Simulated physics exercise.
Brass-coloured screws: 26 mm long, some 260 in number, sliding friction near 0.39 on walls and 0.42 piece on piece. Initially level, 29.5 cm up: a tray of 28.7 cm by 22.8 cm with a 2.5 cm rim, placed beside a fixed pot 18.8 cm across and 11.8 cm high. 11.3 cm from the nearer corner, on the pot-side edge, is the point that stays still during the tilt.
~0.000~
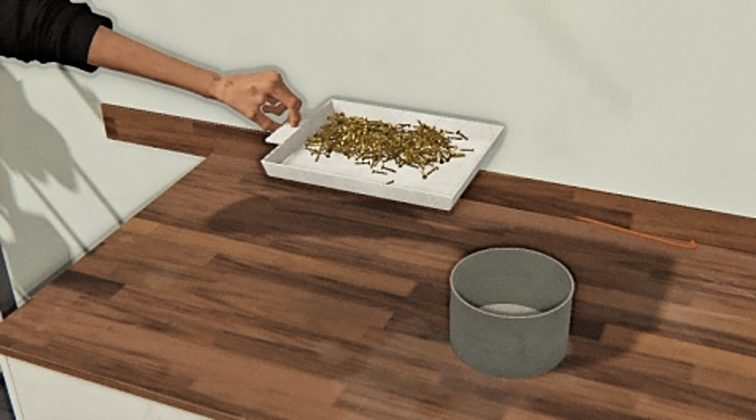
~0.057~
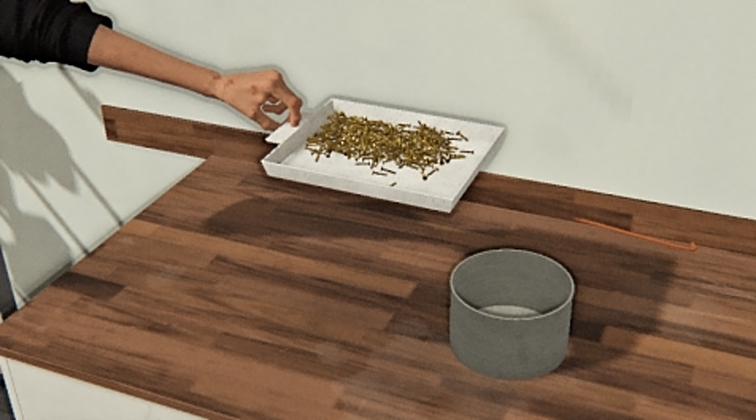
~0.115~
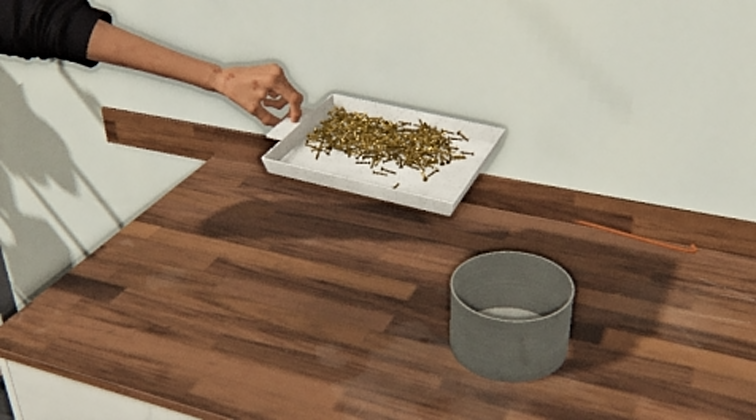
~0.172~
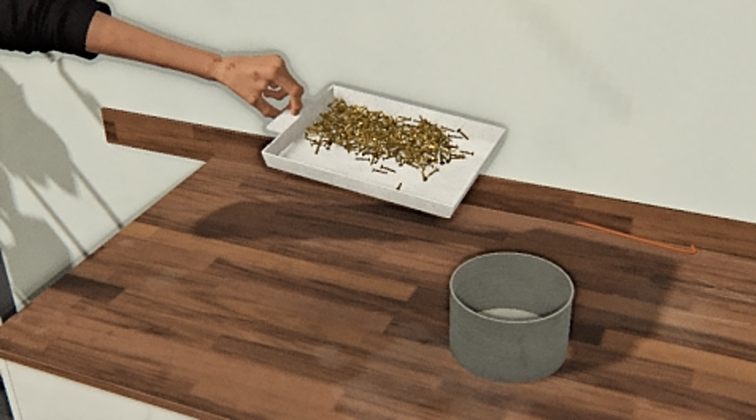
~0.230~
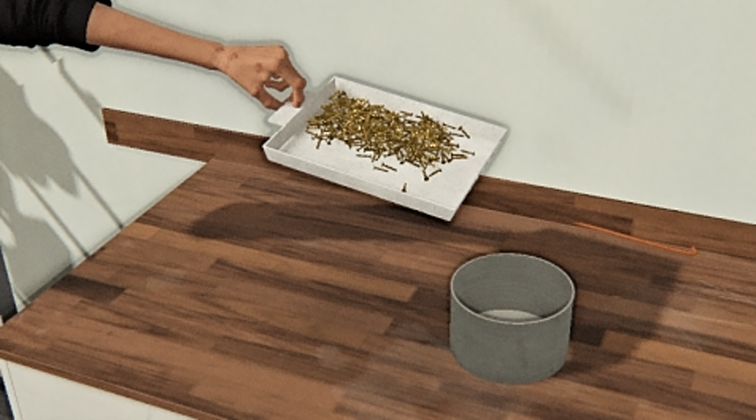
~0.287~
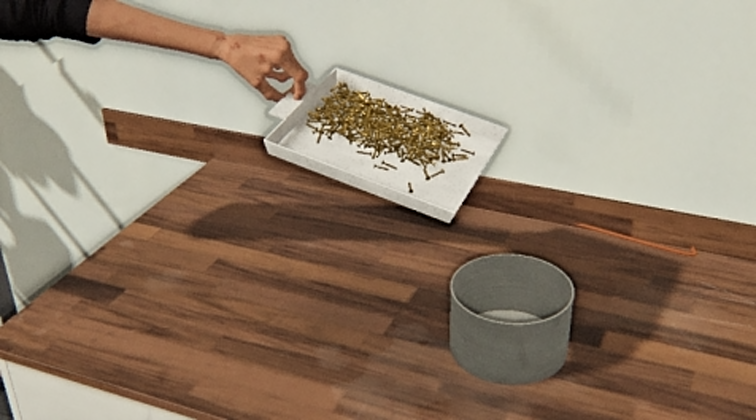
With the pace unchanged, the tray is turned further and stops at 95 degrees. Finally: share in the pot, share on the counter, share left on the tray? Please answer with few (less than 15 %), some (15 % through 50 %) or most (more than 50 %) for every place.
Pot: Some, counter: Most, tray: Few.
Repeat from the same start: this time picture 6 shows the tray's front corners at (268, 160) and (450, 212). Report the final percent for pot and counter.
Final per cent - pot 5, counter 95.
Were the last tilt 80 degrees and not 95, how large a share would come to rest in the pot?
In that case, near 40 percent.
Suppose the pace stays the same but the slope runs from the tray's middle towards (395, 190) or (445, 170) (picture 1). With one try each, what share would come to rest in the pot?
Roughly 5 per cent on the first try and 80 per cent on the second.
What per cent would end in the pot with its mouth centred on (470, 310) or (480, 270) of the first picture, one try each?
Close to 95 in a hundred, then close to 30 in a hundred.
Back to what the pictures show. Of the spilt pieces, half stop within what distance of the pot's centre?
16 cm.
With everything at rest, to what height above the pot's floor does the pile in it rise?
Height: Approx. 2.0 cm.
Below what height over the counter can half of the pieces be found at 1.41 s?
Some 28 cm.
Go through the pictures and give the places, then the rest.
Tray tilt 0 degrees, front corners at (267, 160) and (449, 195); middle of the pieces at (384, 138); pot at (512, 281), in the first picture.
Tray tilt 1 degrees, front corners at (268, 160) and (450, 197); middle of the pieces at (385, 139), in the second picture.
Tray tilt 3 degrees, front corners at (268, 157) and (450, 200), lowest corner right front; middle of the pieces at (385, 137), in the third picture.
Tray tilt 6 degrees, front corners at (268, 151) and (451, 203), lowest corner right front; middle of the pieces at (385, 133), in the fourth picture.
Tray tilt 10 degrees, front corners at (269, 145) and (452, 206), lowest corner right front; middle of the pieces at (387, 129), in the fifth picture.
Tray tilt 13 degrees, front corners at (270, 139) and (452, 209), lowest corner right front; middle of the pieces at (388, 124); pot at (512, 287). The tray's pace is about 55 degrees a second, in the sixth picture.
Then, at 0.96 s, tilt 51 degrees; the tray holds 100 %, the pot 0 %.
After 1.41 s, tilt 77 degrees; the tray holds 70 %, the pot 10 %.
After 1.94 s, tilt 95 degrees; the tray holds 0 %, the pot 40 %.
In the end, at 2.9 s, pot 40 %, counter 60 %, tray 0 %.
